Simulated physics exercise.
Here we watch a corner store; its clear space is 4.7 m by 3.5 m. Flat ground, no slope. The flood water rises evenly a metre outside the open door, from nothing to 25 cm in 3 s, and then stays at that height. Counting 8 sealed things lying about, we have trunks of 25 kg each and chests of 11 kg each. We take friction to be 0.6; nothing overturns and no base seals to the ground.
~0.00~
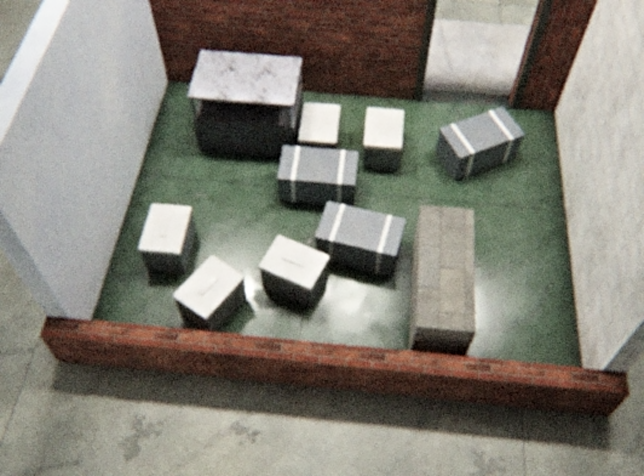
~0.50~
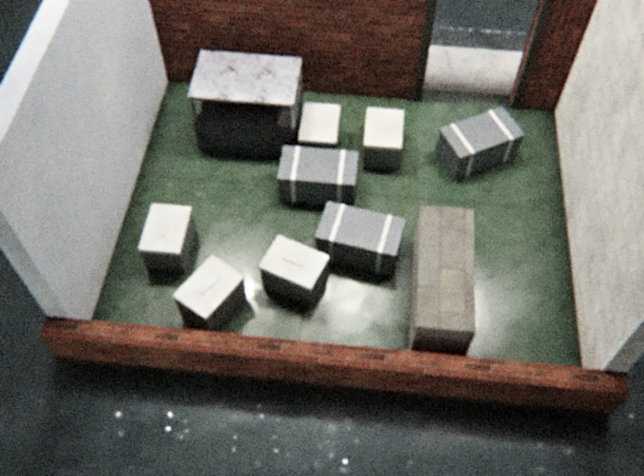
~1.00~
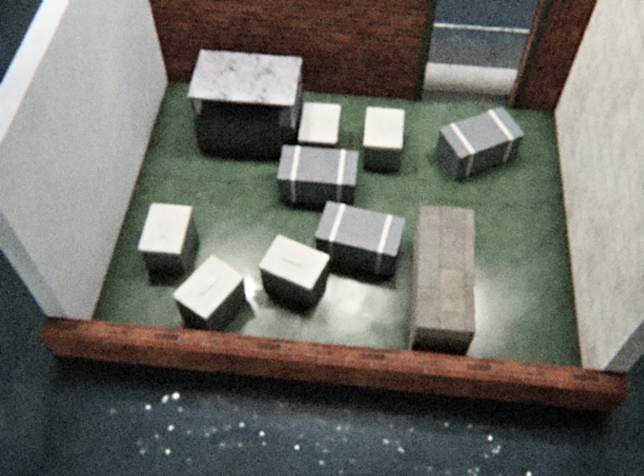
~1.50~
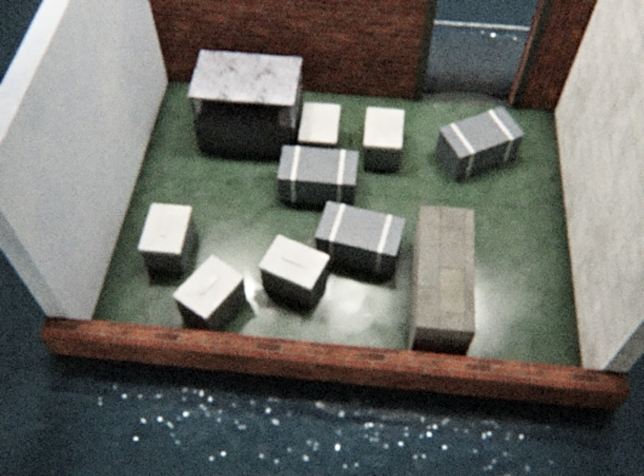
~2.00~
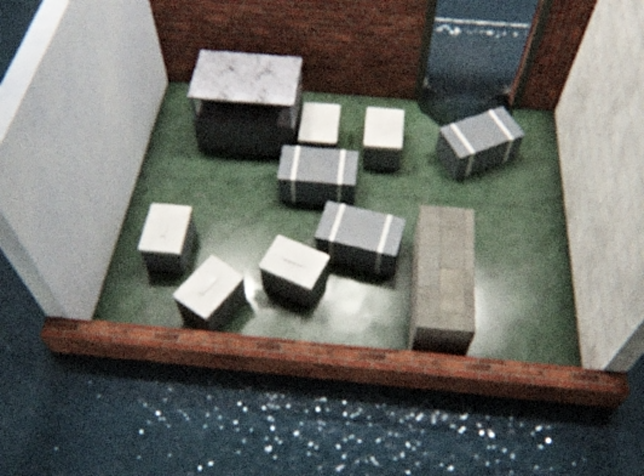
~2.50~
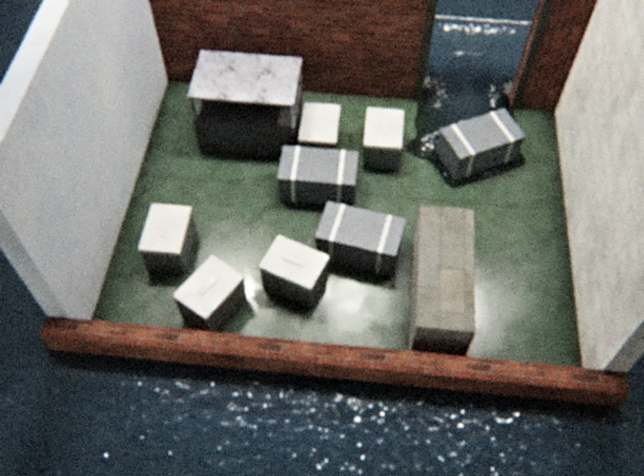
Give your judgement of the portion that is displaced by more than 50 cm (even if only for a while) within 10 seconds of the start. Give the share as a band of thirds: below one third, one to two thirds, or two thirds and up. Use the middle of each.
The share is one to two thirds.
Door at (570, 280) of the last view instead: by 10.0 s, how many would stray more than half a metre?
That would give 4.
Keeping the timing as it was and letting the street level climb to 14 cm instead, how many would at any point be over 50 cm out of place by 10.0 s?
That would give 1.
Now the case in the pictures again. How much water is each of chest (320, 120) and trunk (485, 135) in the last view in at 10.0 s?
Depths: Near 4 cm, then near 16 cm.
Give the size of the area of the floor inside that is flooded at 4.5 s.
7.0 m2.
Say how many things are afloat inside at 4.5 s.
At that moment it comes to 0.
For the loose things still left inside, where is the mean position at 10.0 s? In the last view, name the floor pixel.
Near (265, 211).
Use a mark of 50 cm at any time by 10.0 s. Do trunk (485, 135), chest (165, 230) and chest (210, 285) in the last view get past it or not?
Taking them in turn, the first is beyond the limit, the second beyond the limit and the third beyond the limit.
After 3.5 s 1 of 8 are over 50 cm from their spots; 0 afloat.
After 4.5 s 1 of 8 are over 50 cm from their spots; 0 afloat.
After 7.0 s 2 of 8 are over 50 cm from their spots; 4 afloat.
After 10.0 s 5 of 8 are over 50 cm from their spots, and 5 have been at some point; 5 afloat.
